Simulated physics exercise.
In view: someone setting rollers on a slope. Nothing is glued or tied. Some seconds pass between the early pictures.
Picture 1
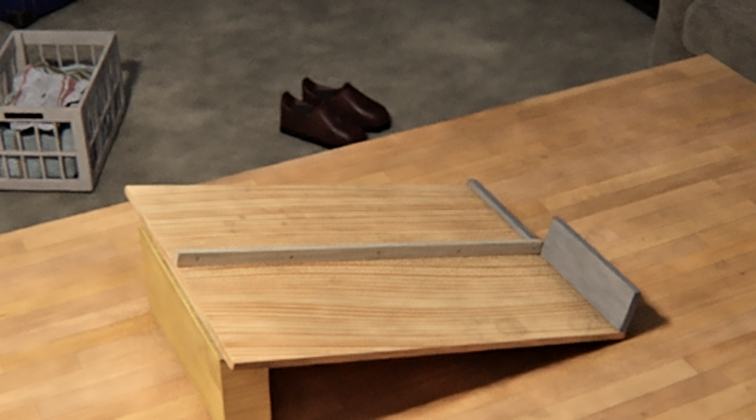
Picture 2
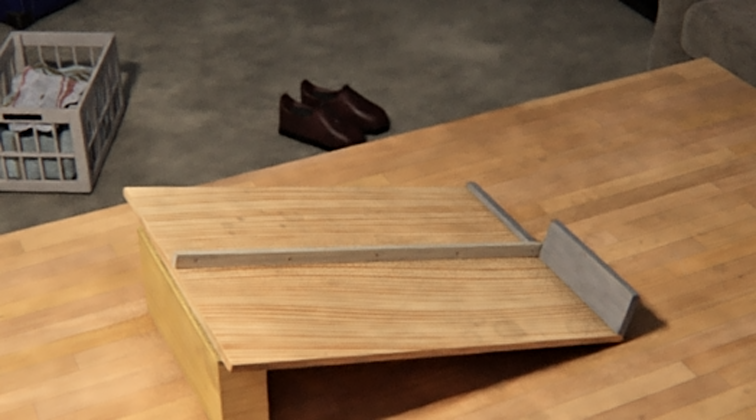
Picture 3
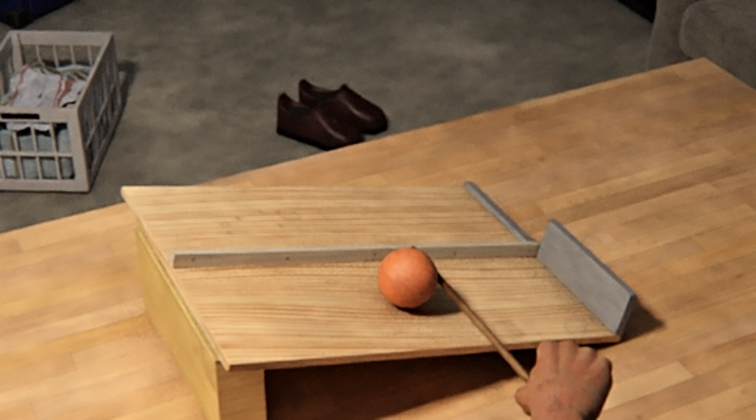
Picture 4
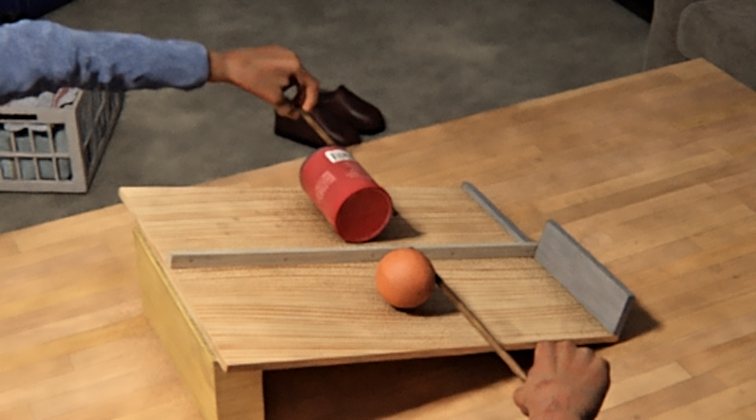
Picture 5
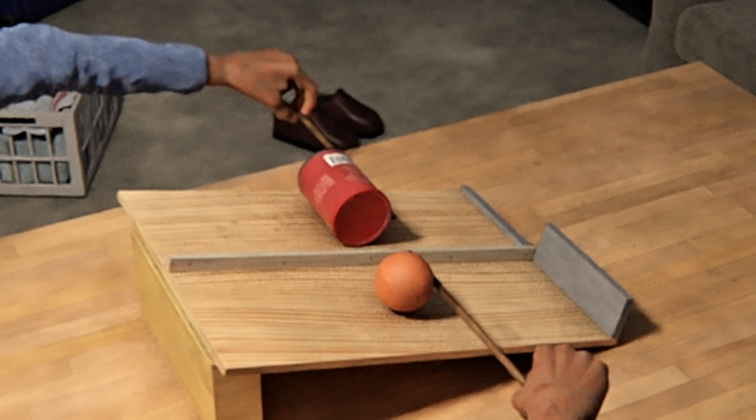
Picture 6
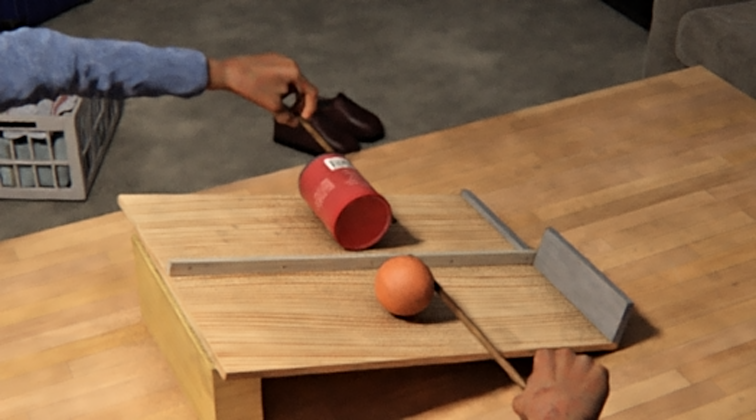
On a sloped wooden board, hands with sticks hold an orange, then a red tin.
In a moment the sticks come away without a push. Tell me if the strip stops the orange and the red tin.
The orange is held by the strip and the red tin goes over the end.
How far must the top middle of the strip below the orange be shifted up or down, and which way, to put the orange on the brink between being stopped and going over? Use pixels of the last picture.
Roughly 24 pixels down.
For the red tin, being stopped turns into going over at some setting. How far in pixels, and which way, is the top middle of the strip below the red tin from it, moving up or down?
Some 12 pixels, up.
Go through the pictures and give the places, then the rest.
The first frame shows board (380, 242).
The second frame shows board (379, 244).
The third frame shows orange (408, 278); board (376, 244).
The fourth frame shows held back by the sticks; red tin (345, 193); board (374, 244).
The fifth frame shows held back by the sticks; orange (404, 282); board (373, 248).
The sixth frame shows held back by the sticks; orange (405, 286); red tin (344, 201); board (373, 252).
Then, 0.46 s after the last picture, orange rolling on the board near (513, 282); red tin rolling on the board near (439, 201).
Then, 0.90 s after the last picture, orange resting against the strip near (557, 280); red tin off the board near (622, 177).
Then, 1.32 s after the last picture, orange resting against the strip near (557, 280); red tin off the board.
By the end, the orange stops on the board, near (557, 280); the red tin rolls off the board.
